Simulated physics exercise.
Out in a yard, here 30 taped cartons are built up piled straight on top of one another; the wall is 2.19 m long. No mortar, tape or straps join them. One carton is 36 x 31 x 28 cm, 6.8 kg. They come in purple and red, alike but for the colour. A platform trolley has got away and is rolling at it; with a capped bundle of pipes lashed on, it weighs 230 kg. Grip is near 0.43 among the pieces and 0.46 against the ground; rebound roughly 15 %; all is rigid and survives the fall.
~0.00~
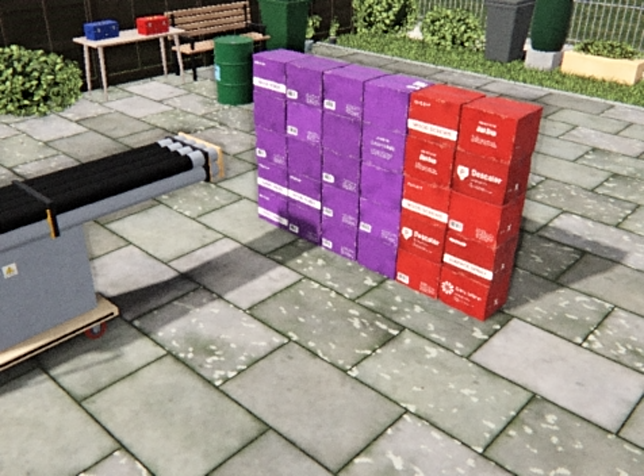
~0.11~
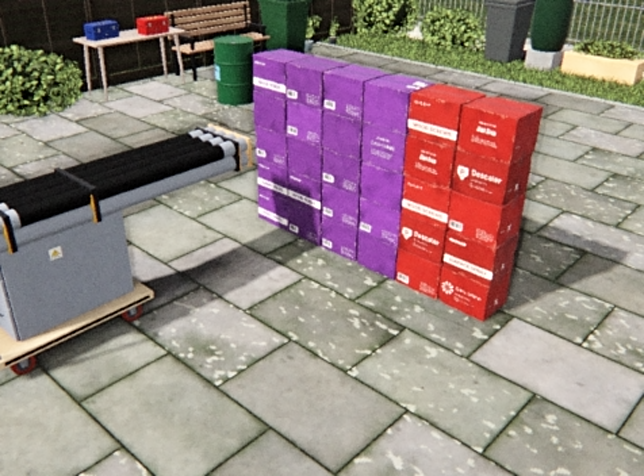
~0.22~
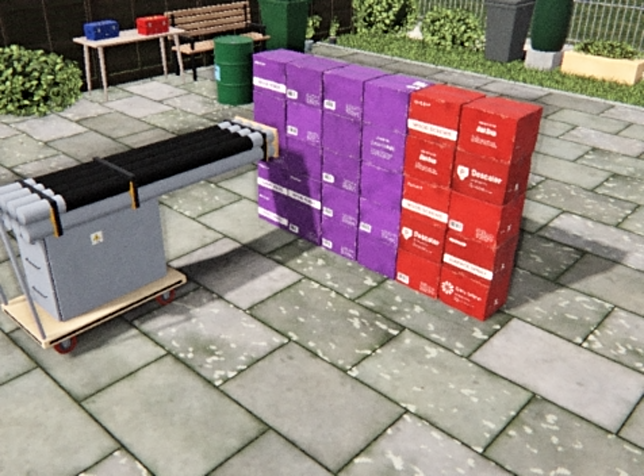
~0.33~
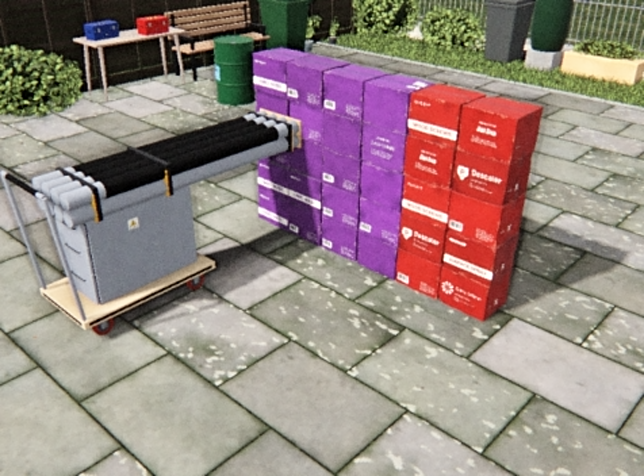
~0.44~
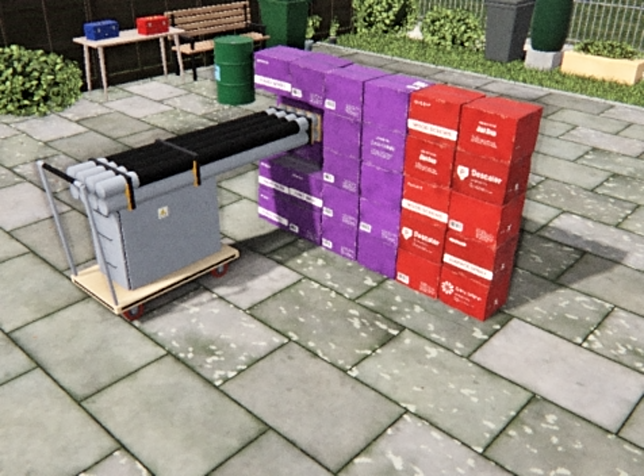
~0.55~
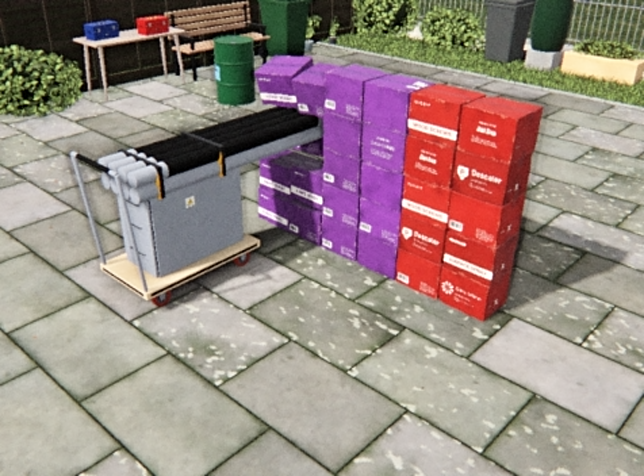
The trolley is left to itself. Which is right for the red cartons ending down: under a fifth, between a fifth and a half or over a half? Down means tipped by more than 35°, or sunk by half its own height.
It comes to fewer than one in five.
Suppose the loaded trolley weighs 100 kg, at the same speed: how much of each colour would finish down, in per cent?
Then purple 30, red 0 per cent.
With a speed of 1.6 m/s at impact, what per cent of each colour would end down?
In that case purple 40, red 0 per cent.
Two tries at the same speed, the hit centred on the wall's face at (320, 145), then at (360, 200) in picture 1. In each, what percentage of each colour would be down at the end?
Purple 30 then 40, red 0 then 0 per cent.
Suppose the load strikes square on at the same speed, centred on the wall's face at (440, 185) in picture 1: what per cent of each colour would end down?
In that case purple 0, red 60 per cent.
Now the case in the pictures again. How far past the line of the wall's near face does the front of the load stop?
Roughly 270 cm.
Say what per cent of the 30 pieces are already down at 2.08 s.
By then 20 per cent.
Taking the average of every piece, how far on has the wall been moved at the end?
Roughly 55 cm.
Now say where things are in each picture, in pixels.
In the first frame (pixels give the middle of a visible side), load (214, 159) 74 cm short of the wall; top red carton (486, 135); top purple carton (269, 77); none has stirred.
In the second frame, load (244, 149) 48 cm short of the wall; top red carton (486, 135).
In the third frame, load (271, 140) 22 cm short of the wall; top red carton (486, 135).
In the fourth frame, load (296, 131) 30 mm into the wall's line; top red carton (486, 135); movement in 4 of them.
In the fifth frame, load (316, 125) 25 cm into the wall's line; top red carton (486, 135); top purple carton (272, 75) 37 mm from its place; movement in 6 of them.
In the sixth frame, load 46 cm into the wall's line; top red carton (486, 135); top purple carton (277, 91) 16° from how it stood; movement in 8 of them.
After 0.72 s, load 79 cm past the wall's line, still rolling; none of the 10 red cartons down (6 of 30 in all colours); top red carton unmoved; top purple carton 14 cm lower.
After 0.98 s, load 1.22 m past the wall's line, still rolling; none of the 10 red cartons down (6 of 30 in all colours); top red carton unmoved; top purple carton 14 cm lower.
After 1.38 s, load 1.74 m past the wall's line, still rolling; none of the 10 red cartons down (6 of 30 in all colours); top red carton unmoved; top purple carton 14 cm lower.
After 2.08 s, load 2.35 m past the wall's line, still rolling; none of the 10 red cartons down (6 of 30 in all colours); top red carton unmoved; top purple carton 14 cm lower.
In the end (3.4 s), load 2.68 m past the wall's line, stopped; none of the 10 red cartons down (6 of 30 in all colours); top red carton unmoved; top purple carton 14 cm lower. That is 0 per cent. From the last view, middles, top red carton near (499, 129), top purple carton near (400, 43).
